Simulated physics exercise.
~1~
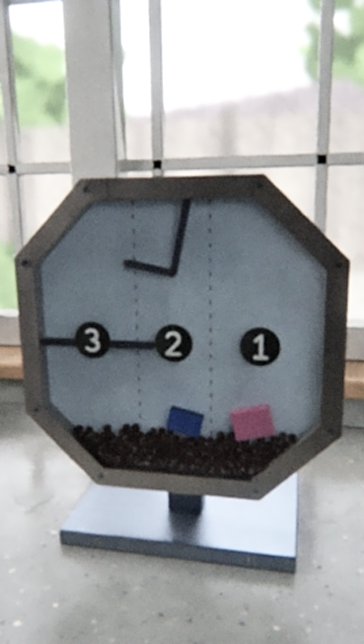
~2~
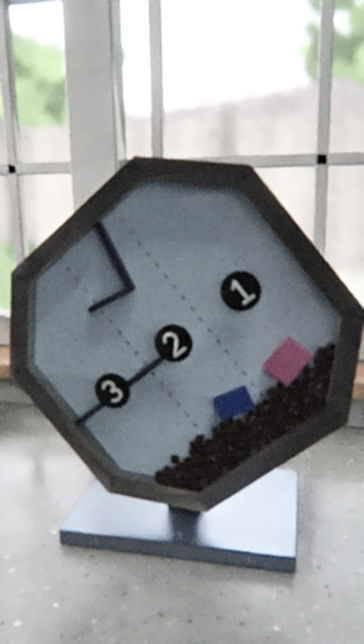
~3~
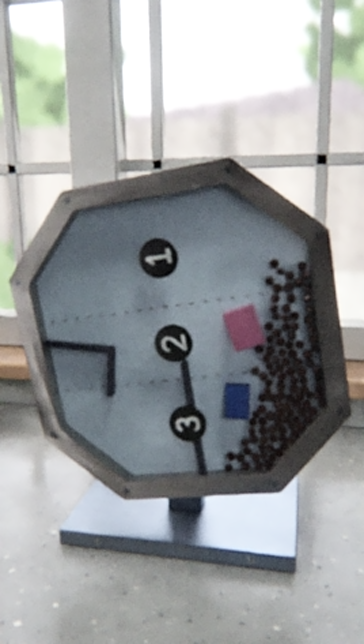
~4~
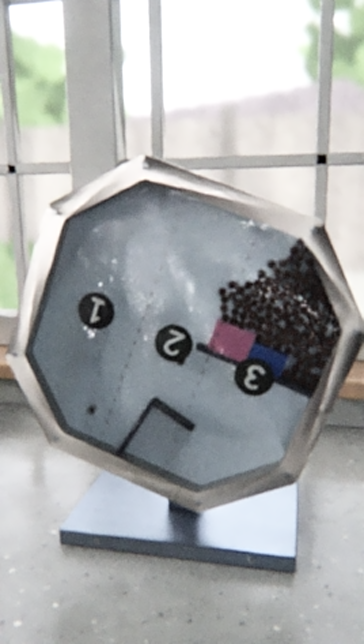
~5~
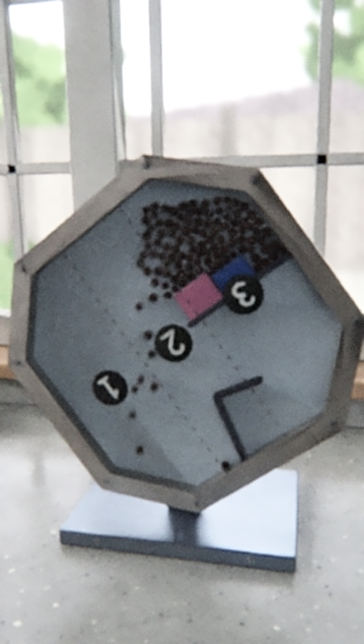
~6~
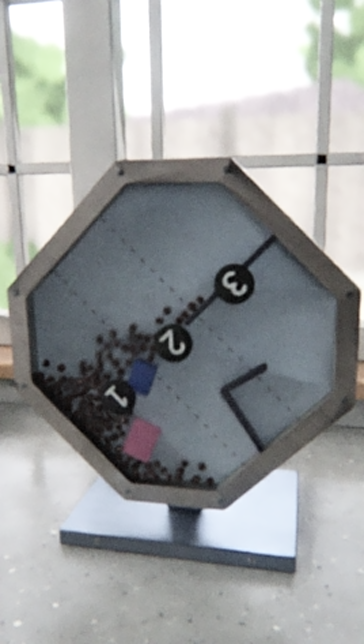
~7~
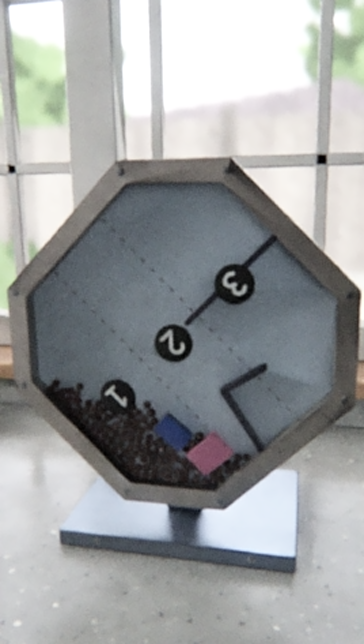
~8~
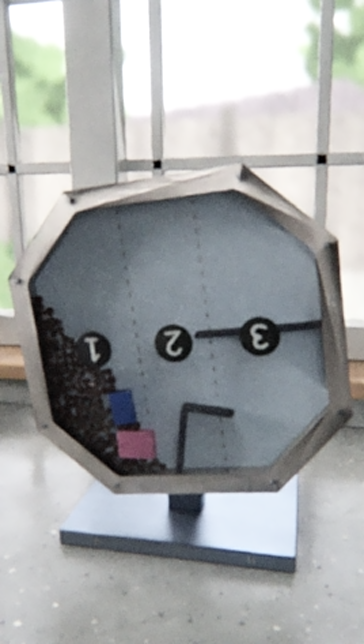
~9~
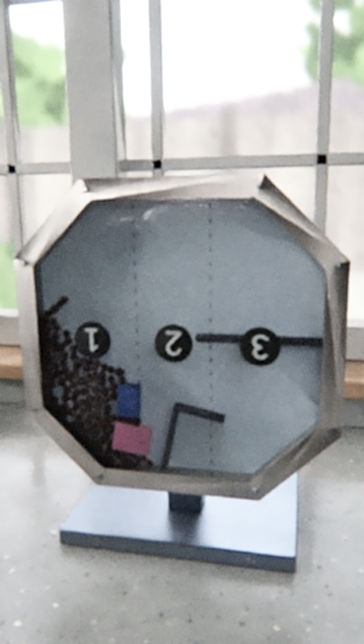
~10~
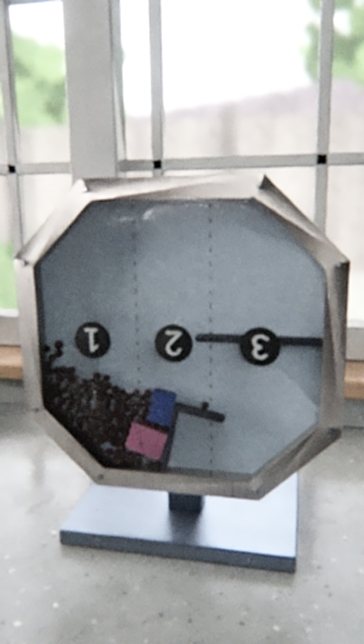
On a pale speckled counter before a bright paned window, seen from the front, an eight-sided see-through box stands on a blue-grey base. Inside are small dark round pills, a blue block, a pink block, an angled bar and three numbered discs in a row. The box turns anticlockwise, carrying the heap up the right side and over the top until it spills down to the lower left. After a brief rest, it swings back clockwise, lifting the pills against the left wall. It stops with the numbers upside down, and the pills slump rightward, settling at lower left with both blocks beside the bar.
